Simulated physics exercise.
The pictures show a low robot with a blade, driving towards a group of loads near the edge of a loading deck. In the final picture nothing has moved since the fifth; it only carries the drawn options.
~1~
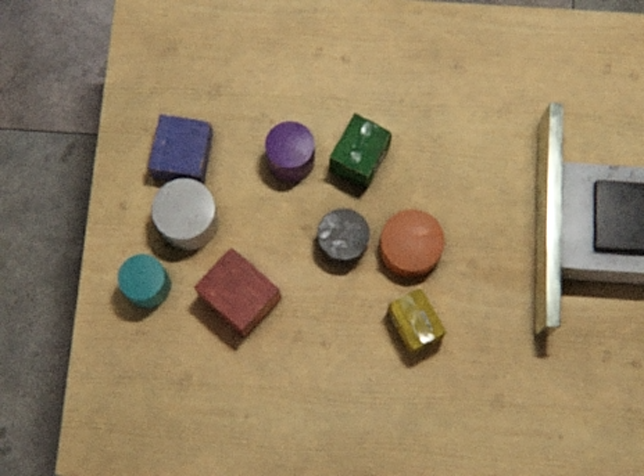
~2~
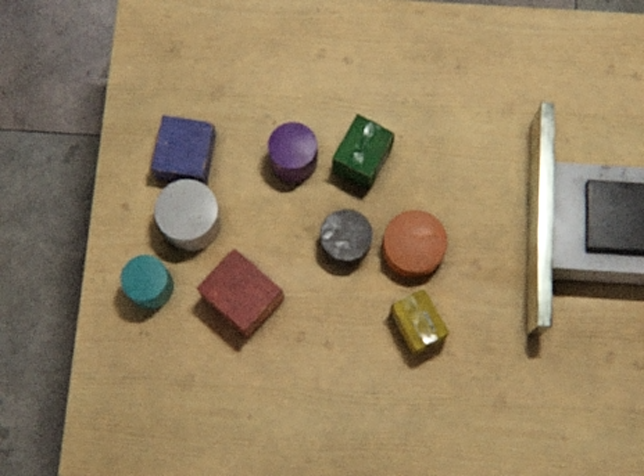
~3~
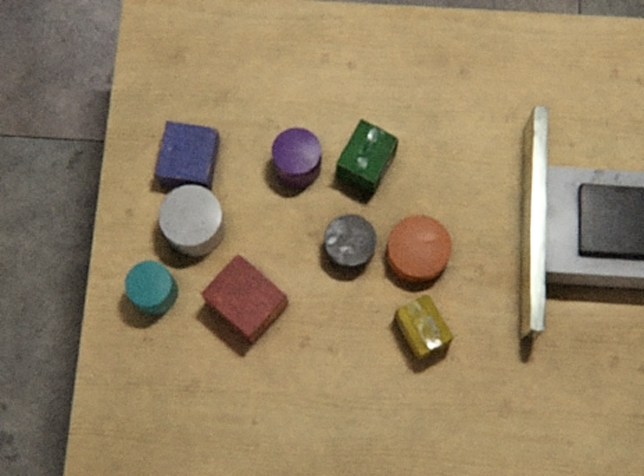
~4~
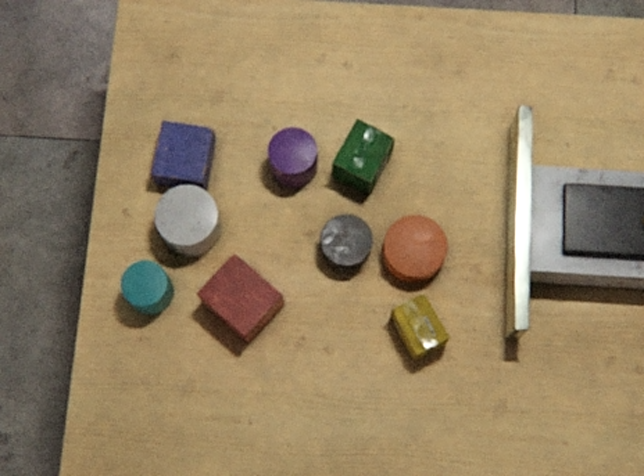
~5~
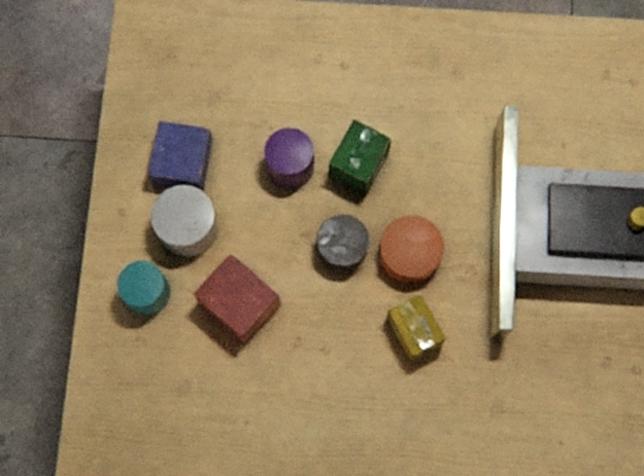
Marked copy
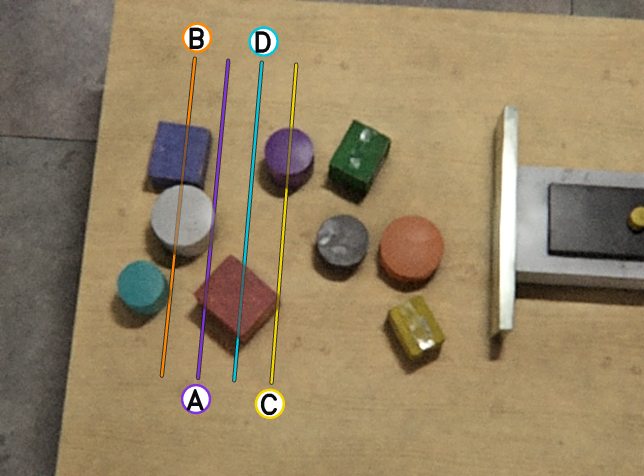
A low robot with a pale upright blade crept a short way left across the wooden deck toward a cluster of colored blocks and round canisters, which all stayed where they were.
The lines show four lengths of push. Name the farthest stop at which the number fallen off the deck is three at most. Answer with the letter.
Line B.
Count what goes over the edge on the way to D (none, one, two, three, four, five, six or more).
By then, none.
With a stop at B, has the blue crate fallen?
Yes.
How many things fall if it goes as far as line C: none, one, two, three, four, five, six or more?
In all, none.
On the copy, A at (214, 213); B at (179, 211); C at (284, 217); D at (249, 215).
On B. First, robot (472, 212); yellow parcel (356, 327); green parcel (354, 159).
Then, robot (351, 205); white canister (129, 208); turquoise canister (129, 287).
Finally, robot (259, 199); turquoise canister over the edge; blue crate over the edge; two fallen.
By contrast, A is within the limit but short; C is within the limit but short; D is within the limit but short.
